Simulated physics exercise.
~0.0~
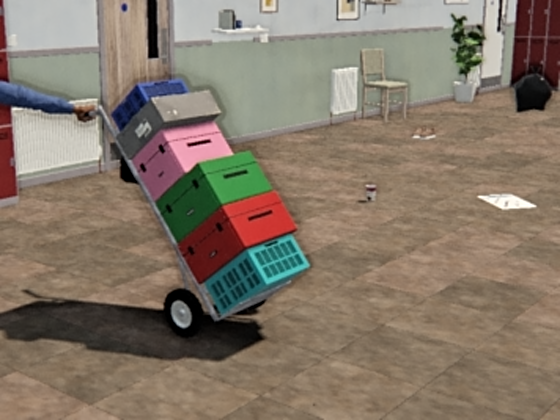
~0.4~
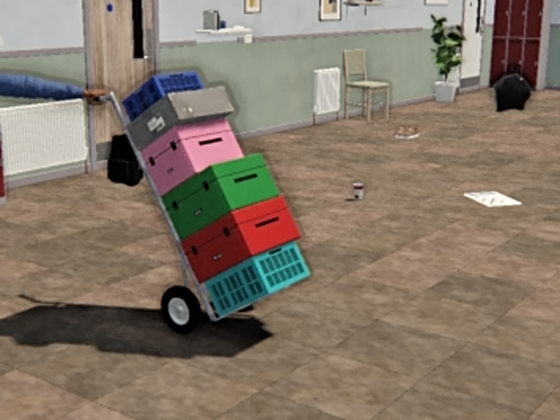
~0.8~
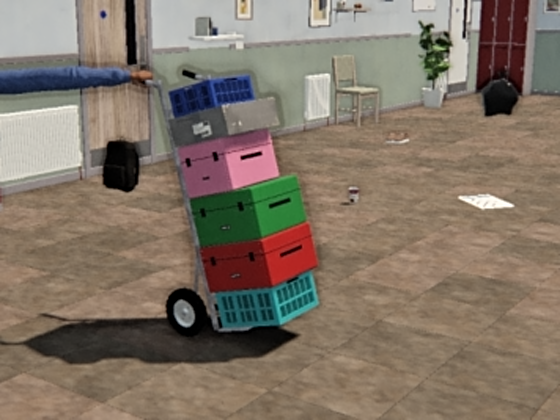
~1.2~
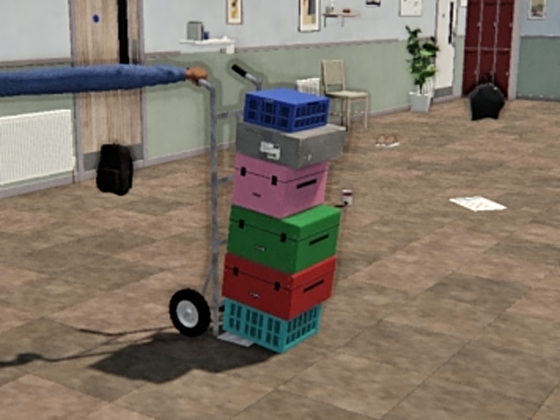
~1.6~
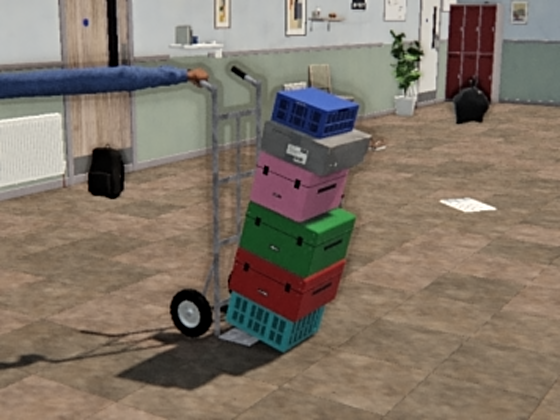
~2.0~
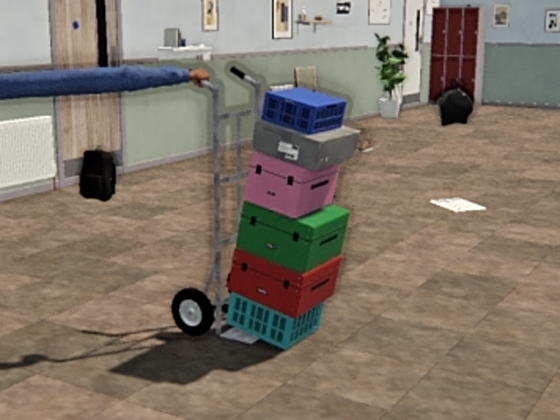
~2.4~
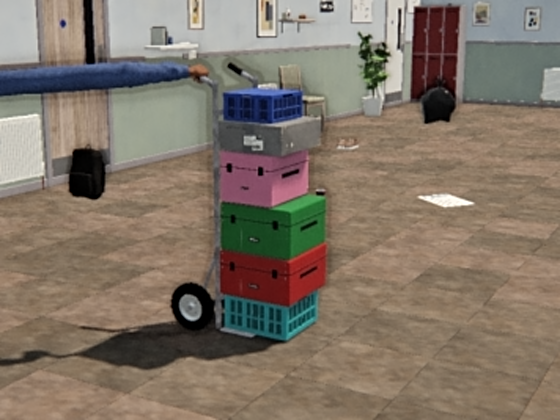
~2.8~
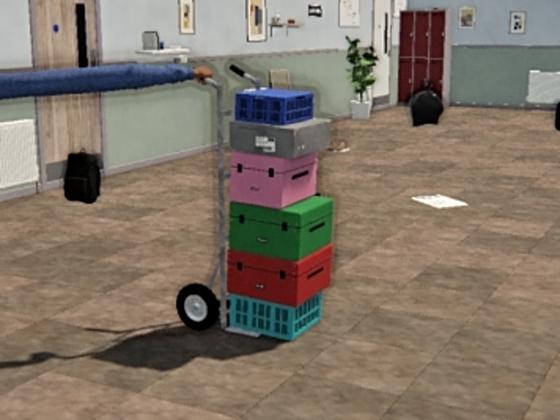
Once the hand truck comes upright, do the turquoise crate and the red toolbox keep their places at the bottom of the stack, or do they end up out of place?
They both keep their places. The turquoise crate and the red toolbox tip forward with the rest of the stack, then rock back and end up where they had been on the truck.
